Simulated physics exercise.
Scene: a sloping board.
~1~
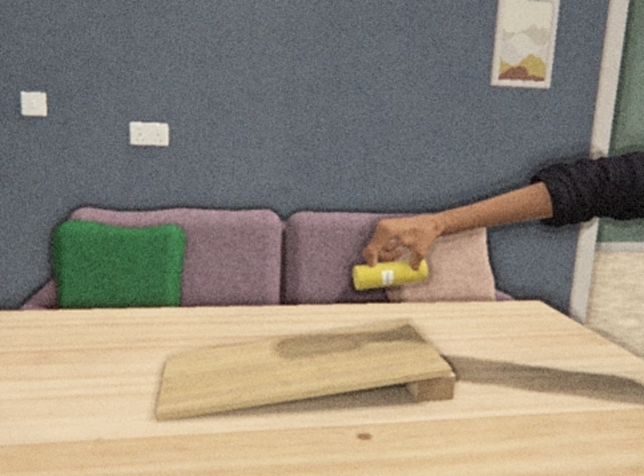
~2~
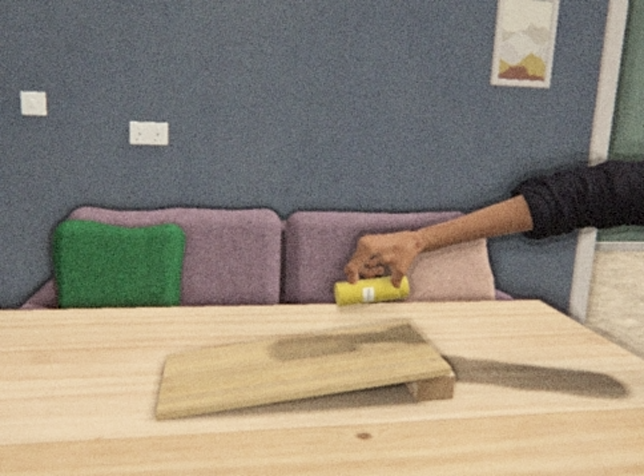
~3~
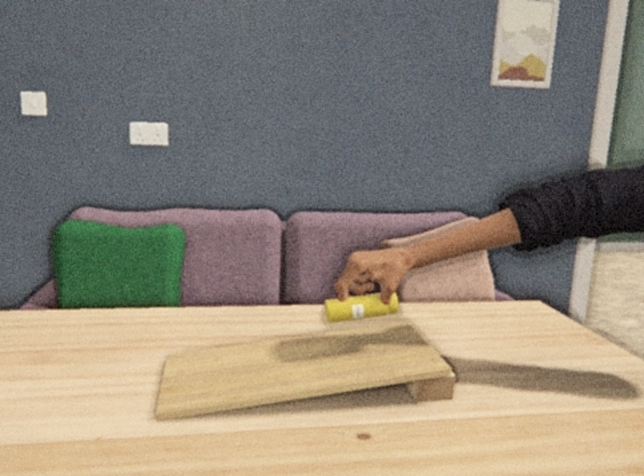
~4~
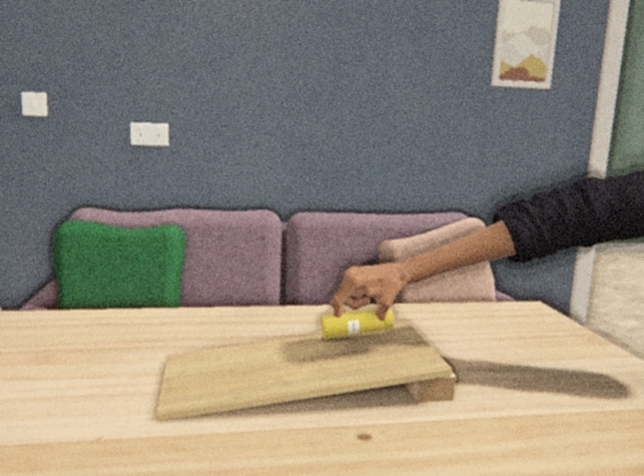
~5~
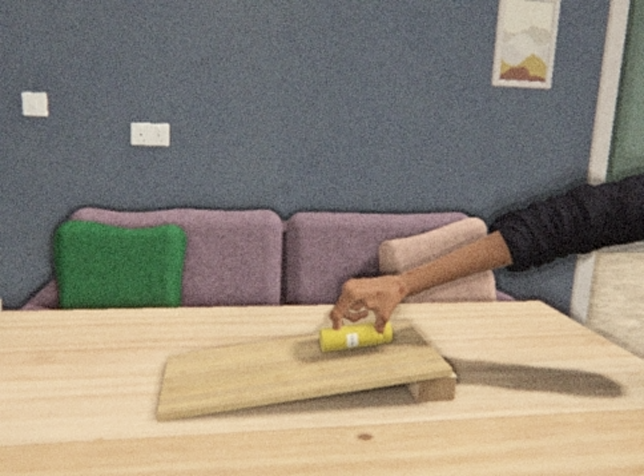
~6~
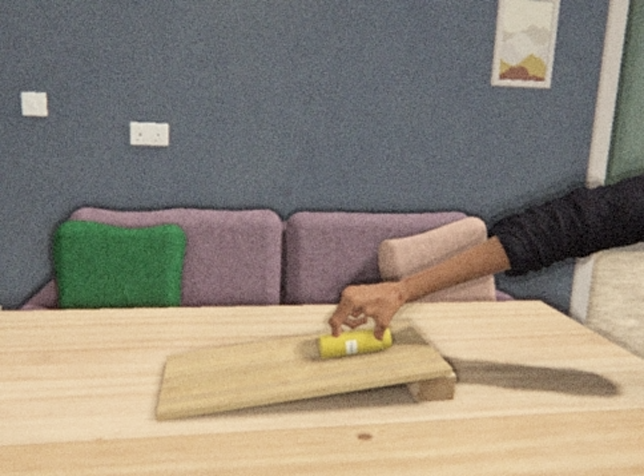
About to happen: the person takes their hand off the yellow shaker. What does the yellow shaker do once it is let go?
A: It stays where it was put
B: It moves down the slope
It stays where it was put.
Then, 0.20 s after the last picture, nothing has stirred.
Then, 0.40 s after the last picture, yellow shaker resting near (355, 342).
At rest, it is in place. Seen from the same camera at the end, yellow shaker near (355, 342). The yellow shaker keeps its place.
